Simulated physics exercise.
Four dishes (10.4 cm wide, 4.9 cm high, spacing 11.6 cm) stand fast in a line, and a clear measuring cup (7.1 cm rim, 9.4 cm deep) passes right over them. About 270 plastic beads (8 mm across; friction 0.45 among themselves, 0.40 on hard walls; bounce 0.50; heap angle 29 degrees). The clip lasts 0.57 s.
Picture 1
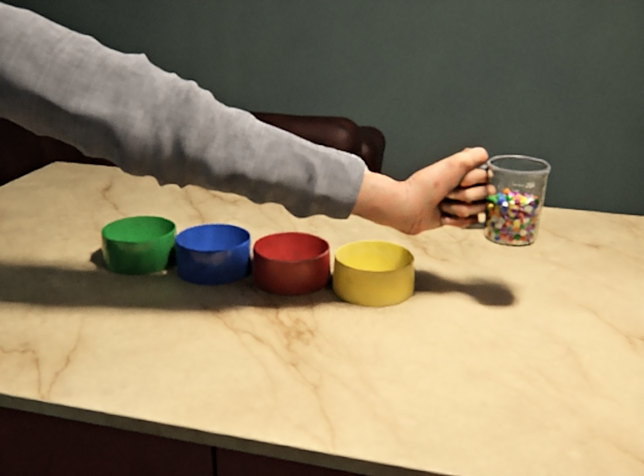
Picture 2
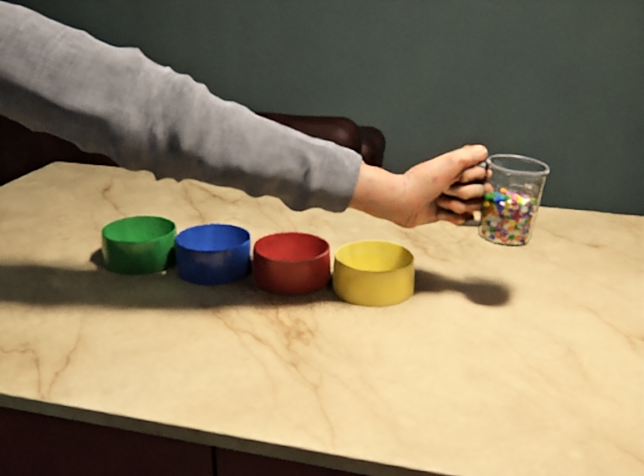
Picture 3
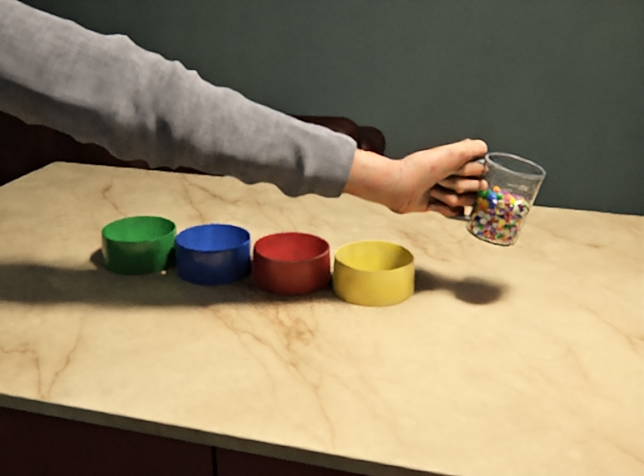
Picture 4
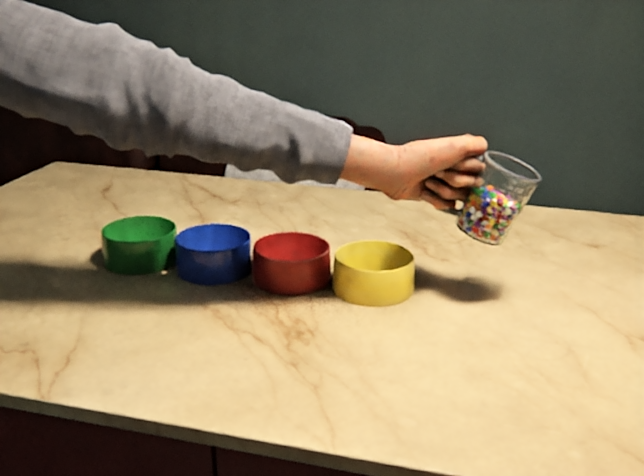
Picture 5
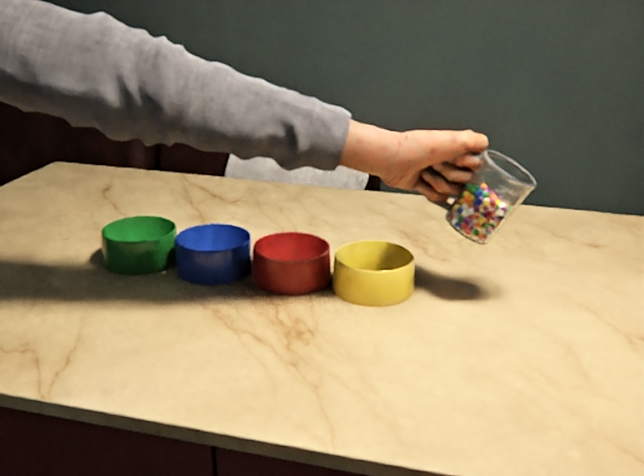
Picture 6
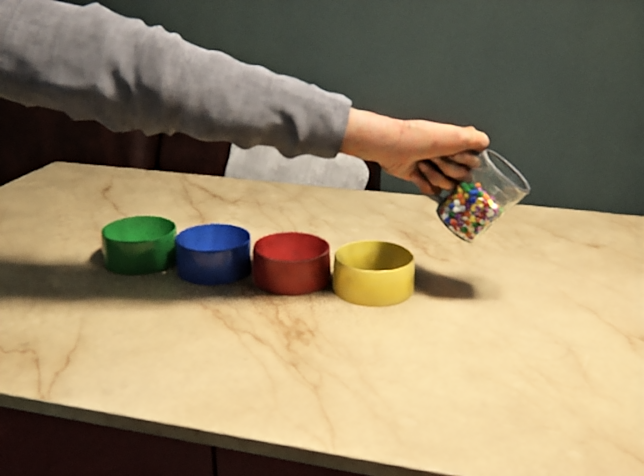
In the video, a gray-sleeved arm holds a clear cup of colorful beads to the right of four still dishes, green, blue, red and yellow, and steadily tilts it rightward while its base swings left, beads staying inside.
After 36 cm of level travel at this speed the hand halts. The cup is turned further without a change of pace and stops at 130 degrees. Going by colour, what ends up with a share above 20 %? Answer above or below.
Red dish: Below; blue dish: Below; green dish: Below; yellow dish: Below; on the counter: Above.
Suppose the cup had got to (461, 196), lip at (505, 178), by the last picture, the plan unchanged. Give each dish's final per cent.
Red 80; blue 0; green 0; yellow 10.
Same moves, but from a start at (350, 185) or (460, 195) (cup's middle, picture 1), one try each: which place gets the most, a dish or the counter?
The winner: Red; yellow.
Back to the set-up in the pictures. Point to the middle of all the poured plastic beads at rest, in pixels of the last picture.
Around (465, 299).
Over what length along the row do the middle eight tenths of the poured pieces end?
About 14 cm.
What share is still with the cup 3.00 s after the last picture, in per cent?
About 0 per cent.
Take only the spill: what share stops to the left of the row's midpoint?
Some 0 per cent.
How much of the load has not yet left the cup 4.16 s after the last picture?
Roughly 0 per cent.
Then, 1.80 s after the last picture, tilt 130 degrees; cup holds 0 %.
Then, 3.00 s after the last picture, tilt 130 degrees; cup holds 0 %.
Then, 4.16 s after the last picture, tilt 130 degrees; cup holds 0 %.
In the end, red 0 %, blue 0 %, green 0 %, yellow 0 %, counter 100 %.
